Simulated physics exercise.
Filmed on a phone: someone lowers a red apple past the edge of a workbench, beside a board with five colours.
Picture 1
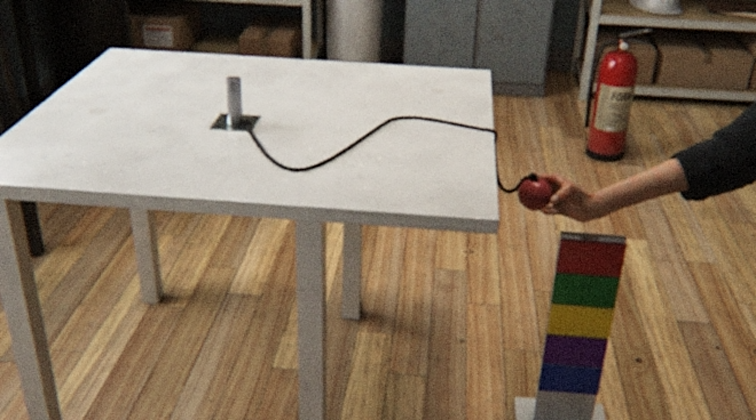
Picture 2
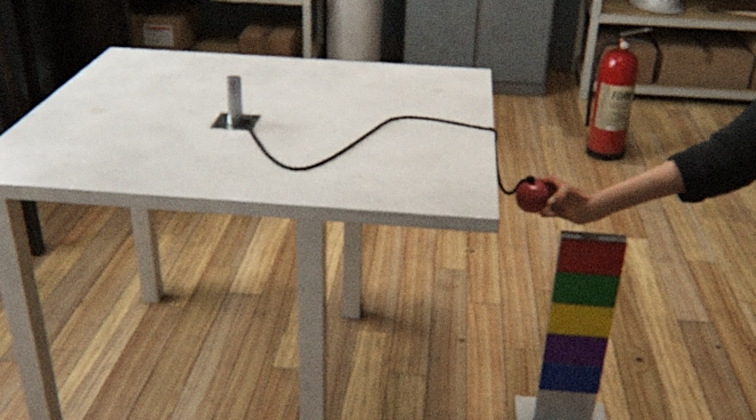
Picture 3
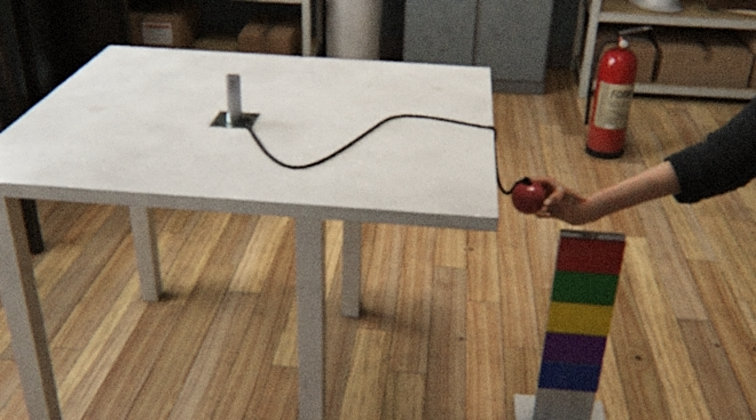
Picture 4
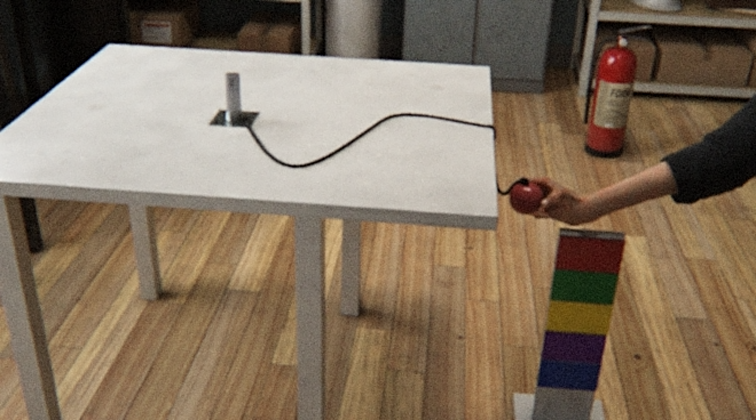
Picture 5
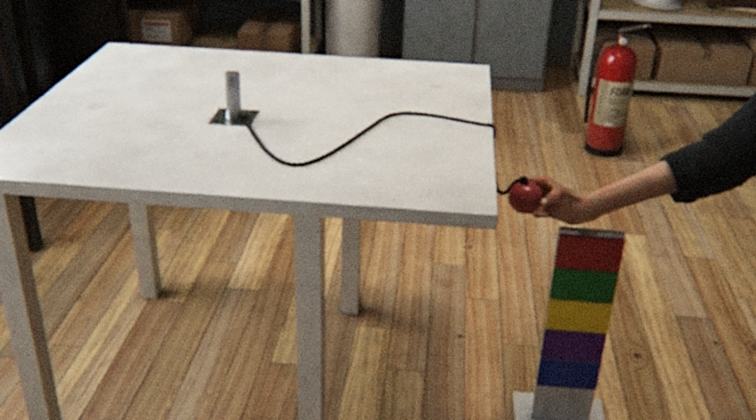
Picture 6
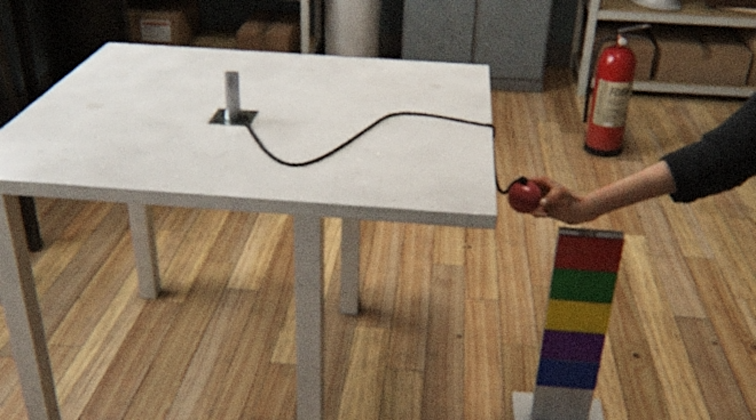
A hand holds a red apple on a cord beside a table, barely moving.
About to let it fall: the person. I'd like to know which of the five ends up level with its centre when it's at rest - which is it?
It's blue.
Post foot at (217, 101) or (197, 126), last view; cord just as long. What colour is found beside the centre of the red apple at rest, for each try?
Try one - purple; try two - purple.
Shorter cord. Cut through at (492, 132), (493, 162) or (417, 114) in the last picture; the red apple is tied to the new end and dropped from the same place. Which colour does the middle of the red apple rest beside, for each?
Lab note - try 1: Green; try 2: Yellow; try 3: Above them all.
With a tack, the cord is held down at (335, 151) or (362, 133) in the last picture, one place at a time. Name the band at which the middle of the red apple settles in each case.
Yellow, then green.
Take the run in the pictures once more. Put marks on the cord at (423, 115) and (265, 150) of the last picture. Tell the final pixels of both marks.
In that view they sit near (487, 212) and near (322, 127).
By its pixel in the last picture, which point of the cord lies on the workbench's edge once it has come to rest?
Near pixel (374, 124).
Soon after, apple near (443, 363); level with purple.
Then, apple near (489, 363); level with blue.
At rest, apple near (463, 375); level with blue. Its centre hangs level with the blue band.
